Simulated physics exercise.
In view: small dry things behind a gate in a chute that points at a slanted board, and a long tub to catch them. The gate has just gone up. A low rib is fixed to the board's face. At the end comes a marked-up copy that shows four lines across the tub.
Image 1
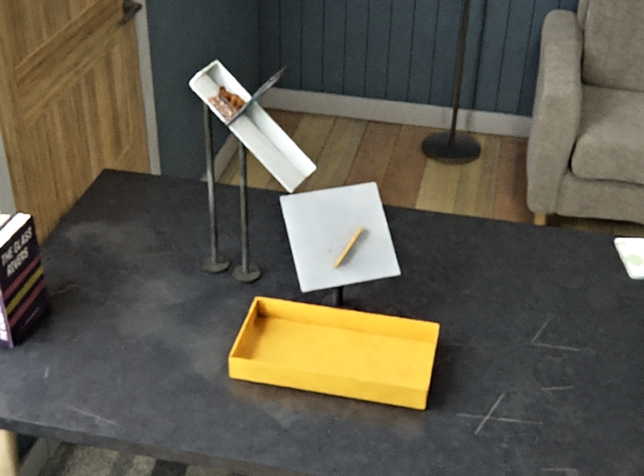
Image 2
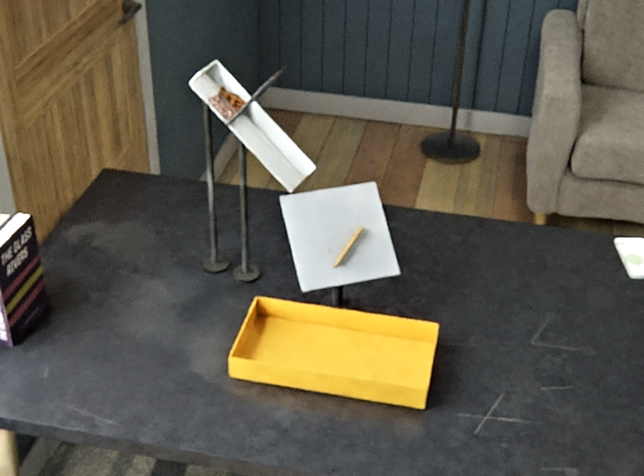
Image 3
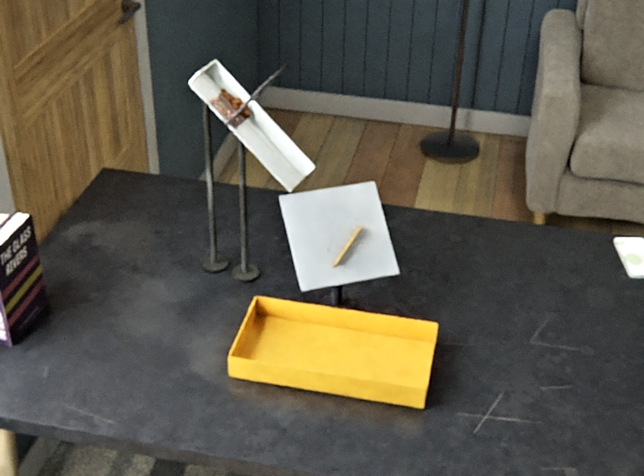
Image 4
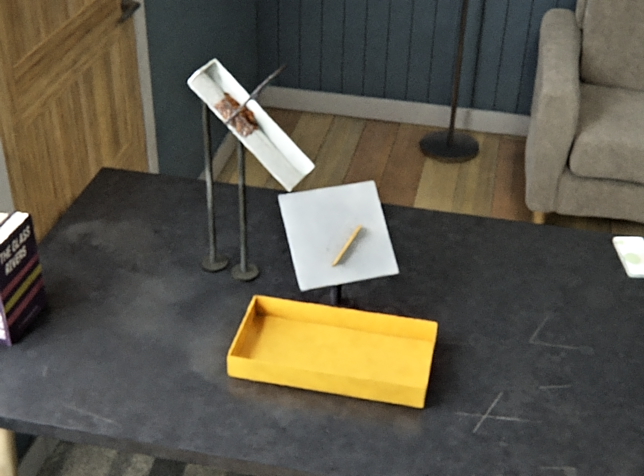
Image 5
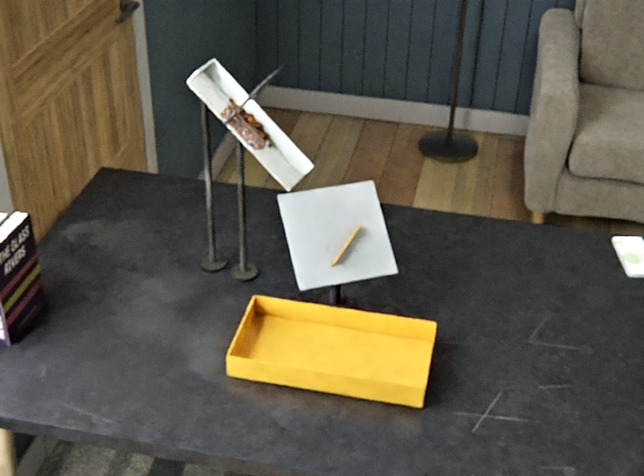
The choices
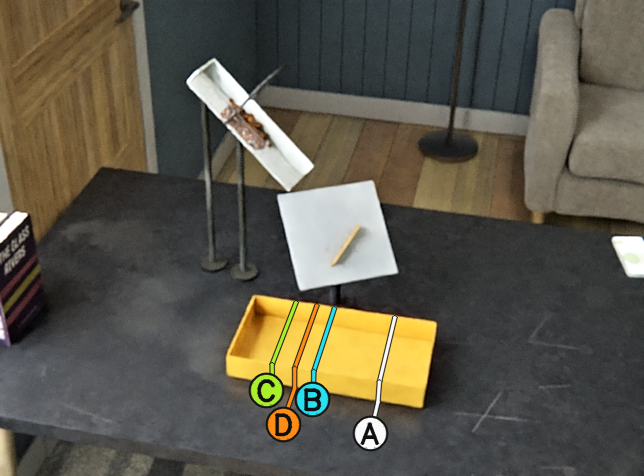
A living room with a wooden door, dark panelled wall and beige sofa is seen from above, across a dark, scratched tabletop. A white chute on two grey posts slants down to the right towards a tilted, pale square board with a small tan rib, behind an open yellow tub, with a book at left. Small reddish-brown bits slide partway down the chute, spreading out, while the view stays almost still.
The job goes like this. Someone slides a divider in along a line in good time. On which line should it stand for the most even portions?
Go for B.
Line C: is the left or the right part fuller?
More lands on the right.
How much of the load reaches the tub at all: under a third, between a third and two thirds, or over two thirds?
Over two thirds.
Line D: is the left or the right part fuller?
More lands on the right.
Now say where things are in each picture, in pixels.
In the first picture, load behind the gate at (233, 104), bits of dog kibble; lip of the chute at (298, 185), sloping fairly steeply.
In the second picture, middle of the board at (340, 235), tilted fairly steeply; middle of its low edge at (352, 282); of its high edge at (328, 189).
In the third picture, front corners of the tub at (229, 357) and (426, 389), empty; front of the load at (239, 124).
In the fourth picture, middle of the load at (236, 117); its front at (256, 129), about a quarter of the way to the lip; rib from (361, 225) to (335, 264).
In the fifth picture, middle of the load at (245, 122); its front at (271, 145), about half of the way to the lip.
On the marked copy, line A crosses the front rim at (379, 381); line B crosses the front rim at (314, 370); line C crosses the front rim at (272, 363); line D crosses the front rim at (294, 367).
Choosing A, of what is caught, nearly all on the left of the divider, a stray few on the right.
Choosing B, of what is caught, about half on the left of the divider, about half on the right.
Choosing C, of what is caught, a stray few on the left of the divider, nearly all on the right.
Choosing D, of what is caught, a small part on the left of the divider, most on the right.
